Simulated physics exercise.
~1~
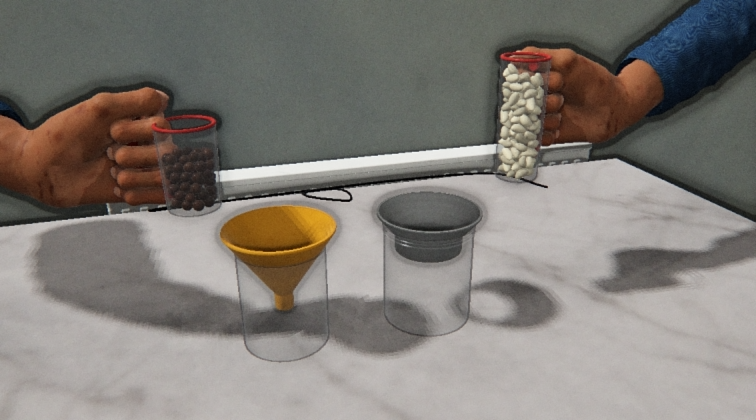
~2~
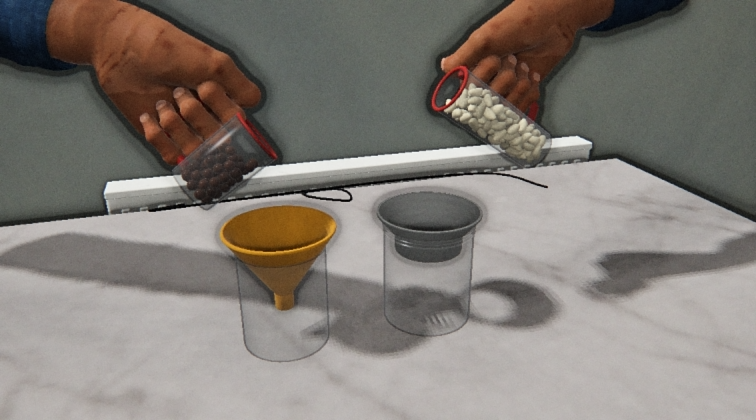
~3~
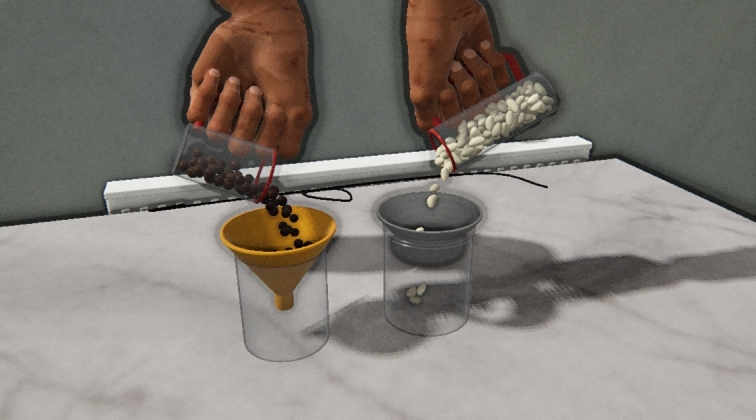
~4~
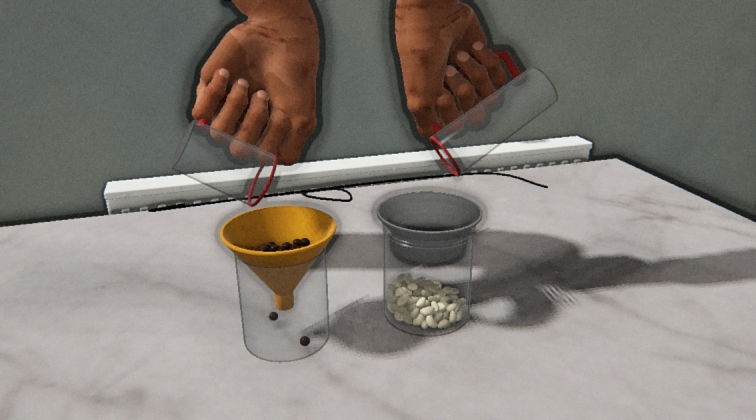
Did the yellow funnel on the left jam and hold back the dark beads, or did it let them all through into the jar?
The yellow funnel jammed and held back most of the dark beads, with only a few getting down into the jar. The gray funnel on the right let all the white beans through.
